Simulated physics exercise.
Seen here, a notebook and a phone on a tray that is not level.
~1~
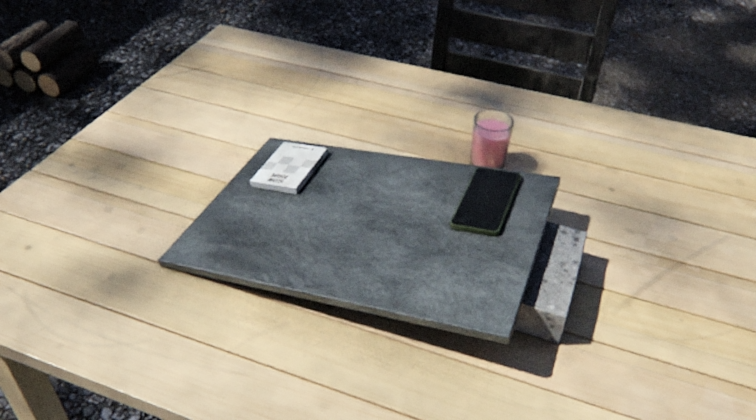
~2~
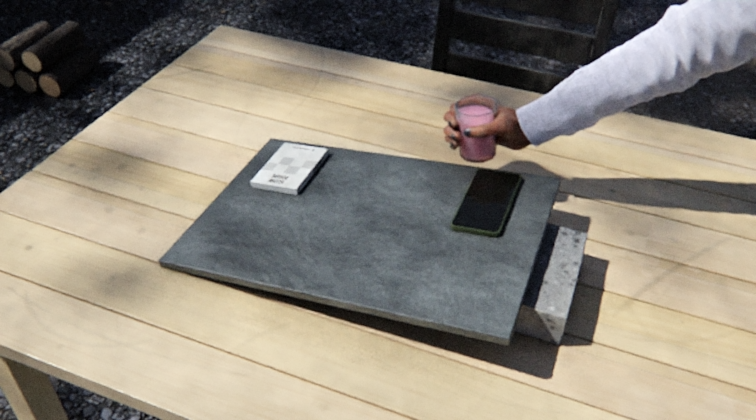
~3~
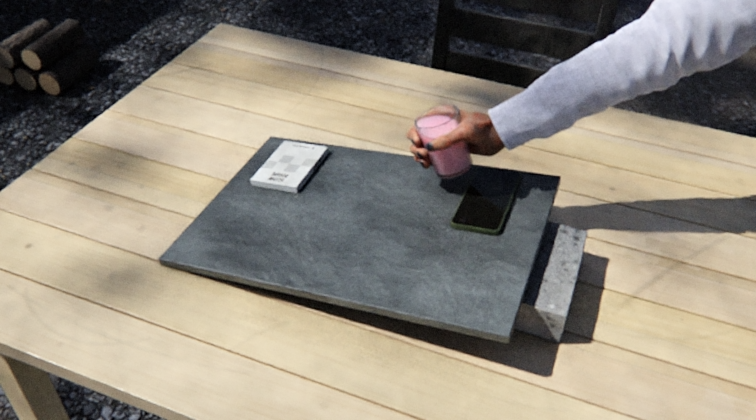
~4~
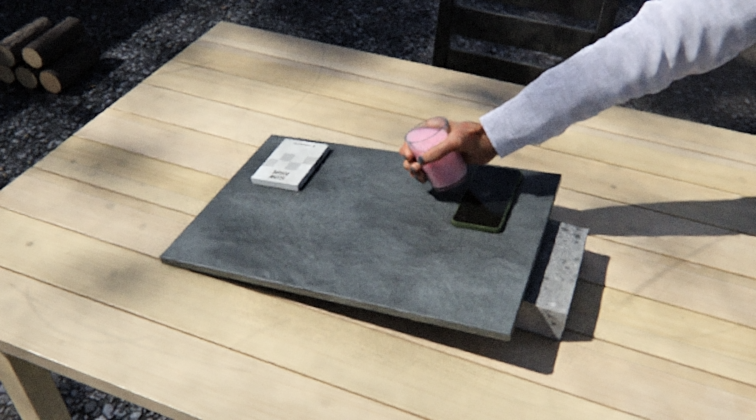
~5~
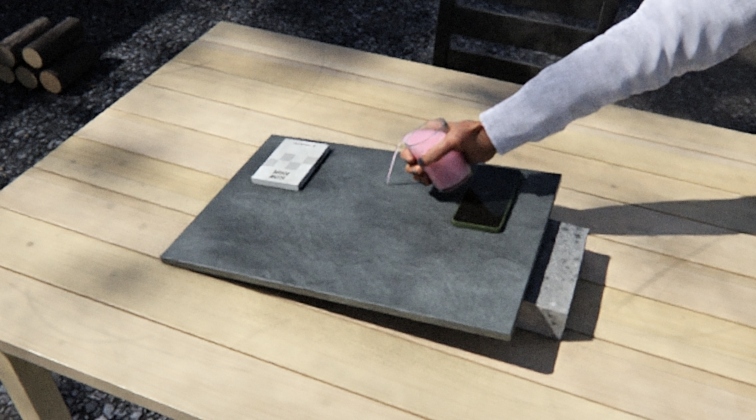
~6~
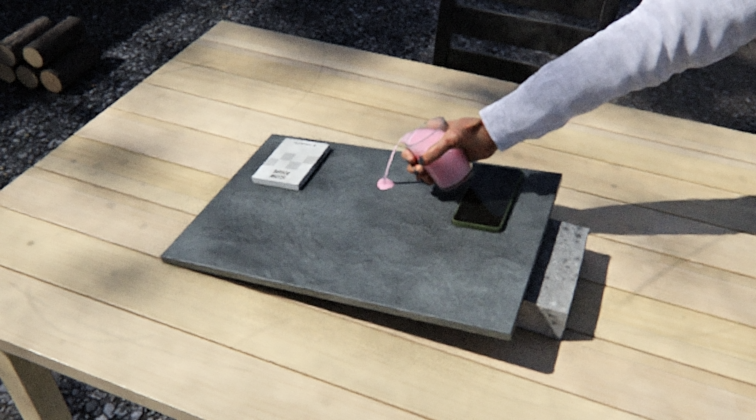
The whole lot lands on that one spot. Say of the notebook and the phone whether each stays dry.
The notebook gets wet; the phone stays dry.
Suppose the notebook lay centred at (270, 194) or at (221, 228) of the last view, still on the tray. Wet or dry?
At the first place it gets wet, at the second it escapes.
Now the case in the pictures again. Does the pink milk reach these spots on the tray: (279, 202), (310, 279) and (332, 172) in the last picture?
First wet, second not reached, third soaked.
Shortly, it runs down to the left; the notebook is wet along its edge; the phone is still dry.
Then, it runs down to the left and off the end; the notebook is wet along its edge; the phone is still dry.
At the finish, it runs down to the left and off the end; the notebook is wet along its edge; the phone is still dry.
